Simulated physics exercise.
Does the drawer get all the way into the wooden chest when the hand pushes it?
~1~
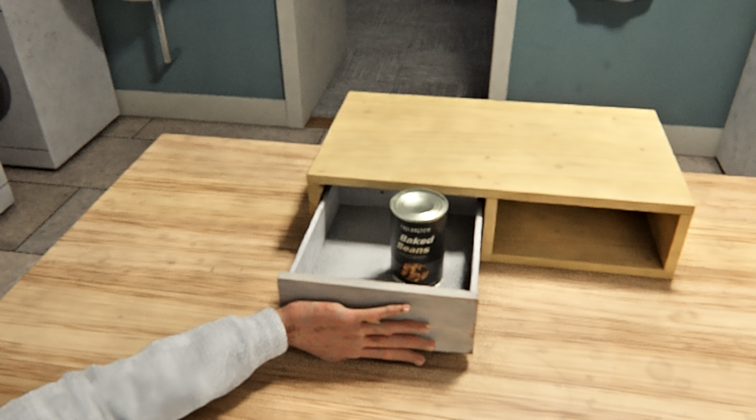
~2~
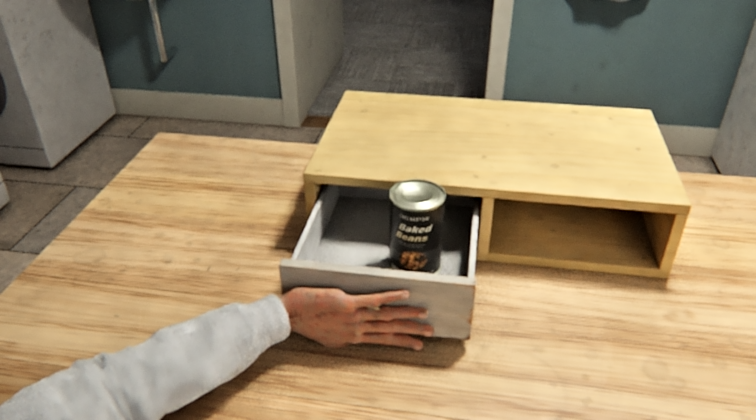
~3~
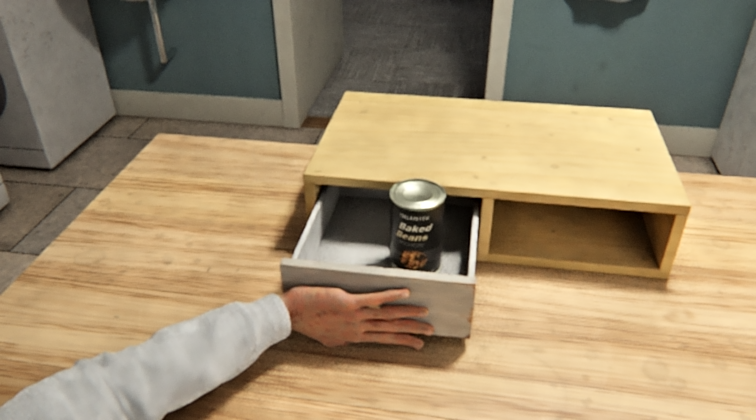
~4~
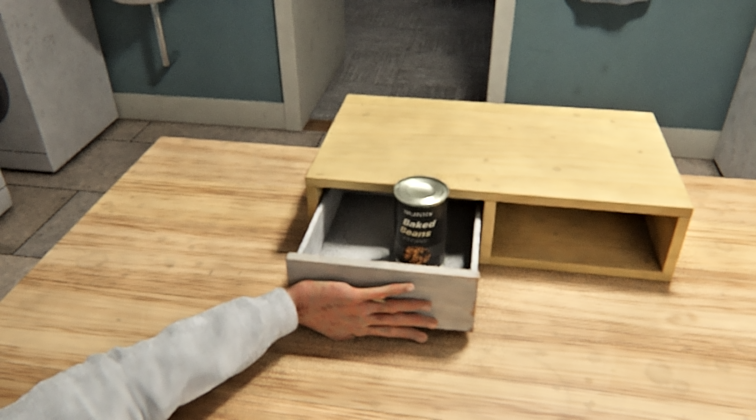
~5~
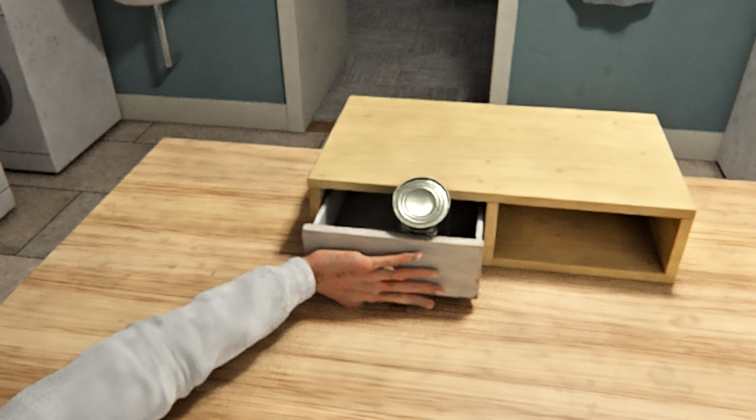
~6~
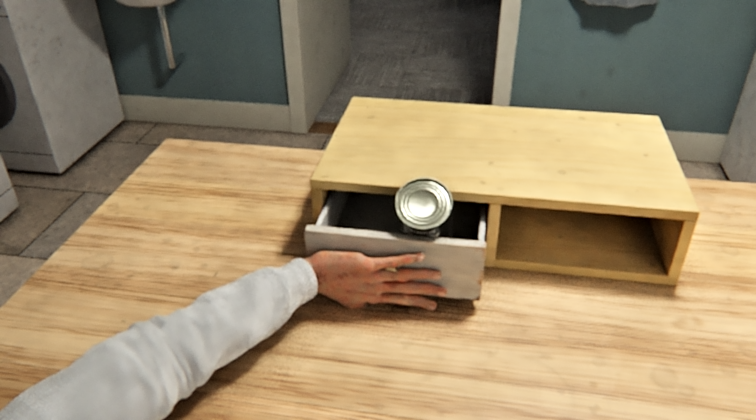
No, it jams partway. The tall can leans against the top edge of the opening and the drawer is left ajar.
